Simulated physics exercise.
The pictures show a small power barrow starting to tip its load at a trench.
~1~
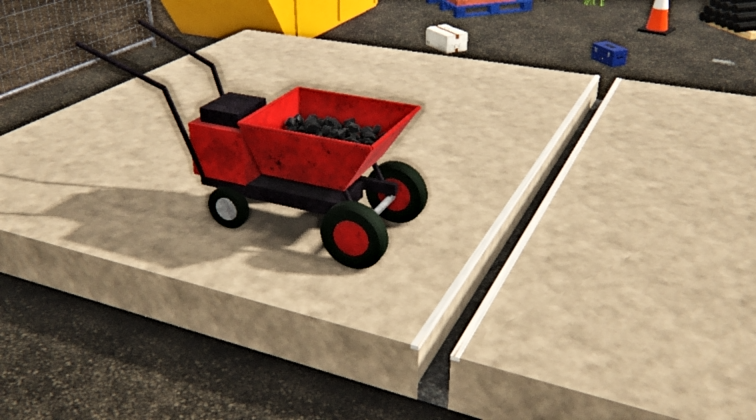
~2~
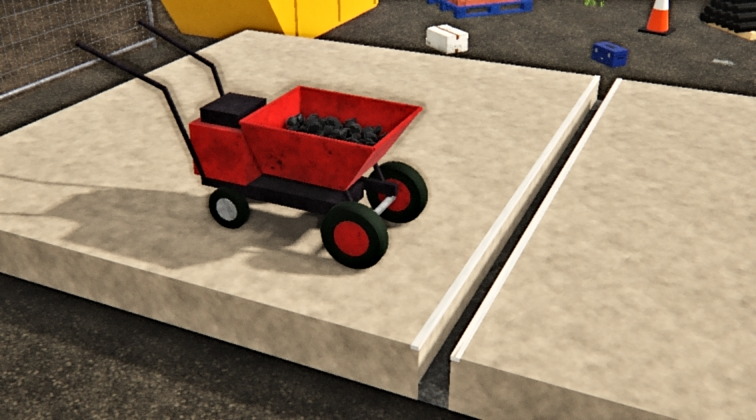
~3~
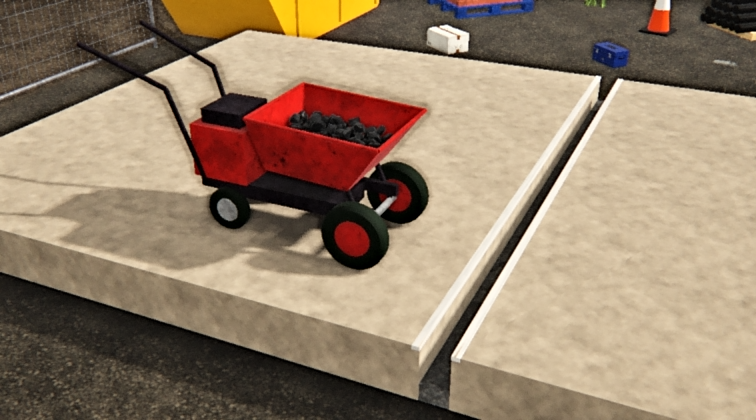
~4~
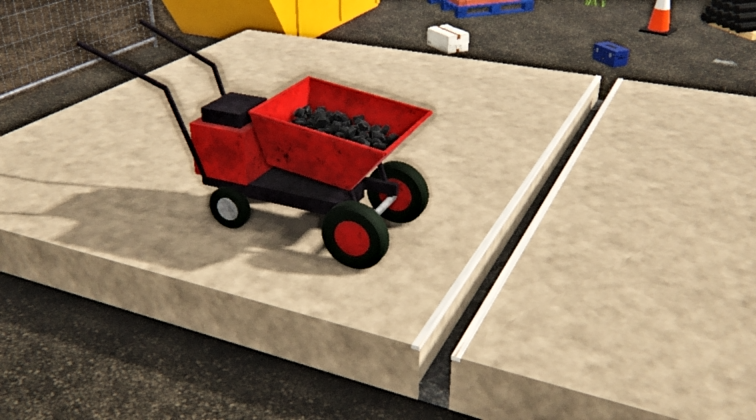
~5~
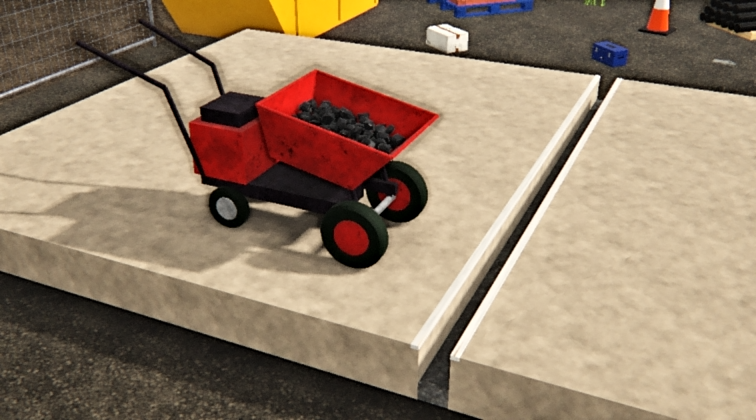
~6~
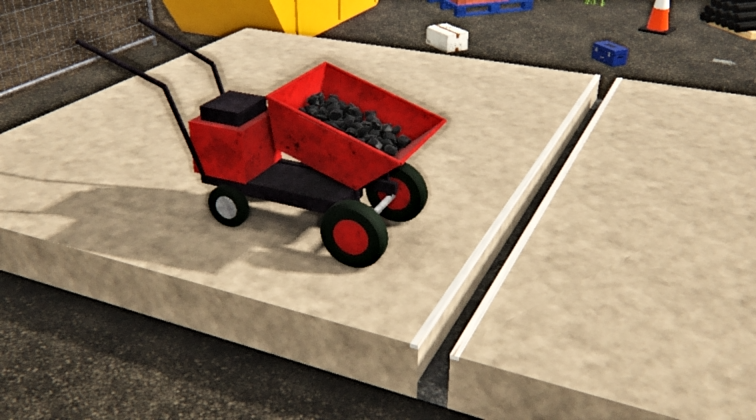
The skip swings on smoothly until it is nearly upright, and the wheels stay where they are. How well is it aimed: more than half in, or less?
Between the edges lies more than half of the load.
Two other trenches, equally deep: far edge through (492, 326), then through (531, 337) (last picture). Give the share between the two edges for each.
Roughly 90 per cent, and 100 per cent.
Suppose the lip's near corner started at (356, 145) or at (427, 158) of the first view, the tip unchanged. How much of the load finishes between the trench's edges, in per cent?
In turn 70 and 0 in a hundred.
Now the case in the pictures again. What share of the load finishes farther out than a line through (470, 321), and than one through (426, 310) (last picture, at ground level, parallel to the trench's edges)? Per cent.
Near 30 % and 100 %.
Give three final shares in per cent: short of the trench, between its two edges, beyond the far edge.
About: Short 5, between 70, beyond 25 per cent.
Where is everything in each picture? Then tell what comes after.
The first picture shows lip of the skip (372, 148), level; top of the load (329, 140), lumps of coal; first edge of the trench (437, 313); far edge (475, 323), the trench under half as wide as the skip, and about as deep as wide.
The second picture shows lip of the skip (373, 149), level; top of the load (317, 137).
The third picture shows lip of the skip (378, 151), tipped barely; top of the load (320, 136).
The fourth picture shows lip of the skip (384, 154), tipped a little; top of the load (322, 124).
The fifth picture shows lip of the skip (391, 158), tipped a little; top of the load (313, 125).
The sixth picture shows lip of the skip (400, 164), tipped clearly; top of the load (320, 119); first edge of the trench (436, 312); far edge (474, 322).
Just after the last frame, skip tipped steeply; every one in the skip.
A moment on, skip tipped right over; almost all in the skip; just a few short of the trench; about a tenth in or heaped over the trench; just a few beyond it; just a few falling.
Further on, skip tipped right over; roughly a quarter in the skip; roughly half in or heaped over the trench; roughly a quarter beyond it.
When it is over, skip tipped right over; just a few short of the trench; roughly two thirds in or heaped over the trench; roughly a quarter beyond it.
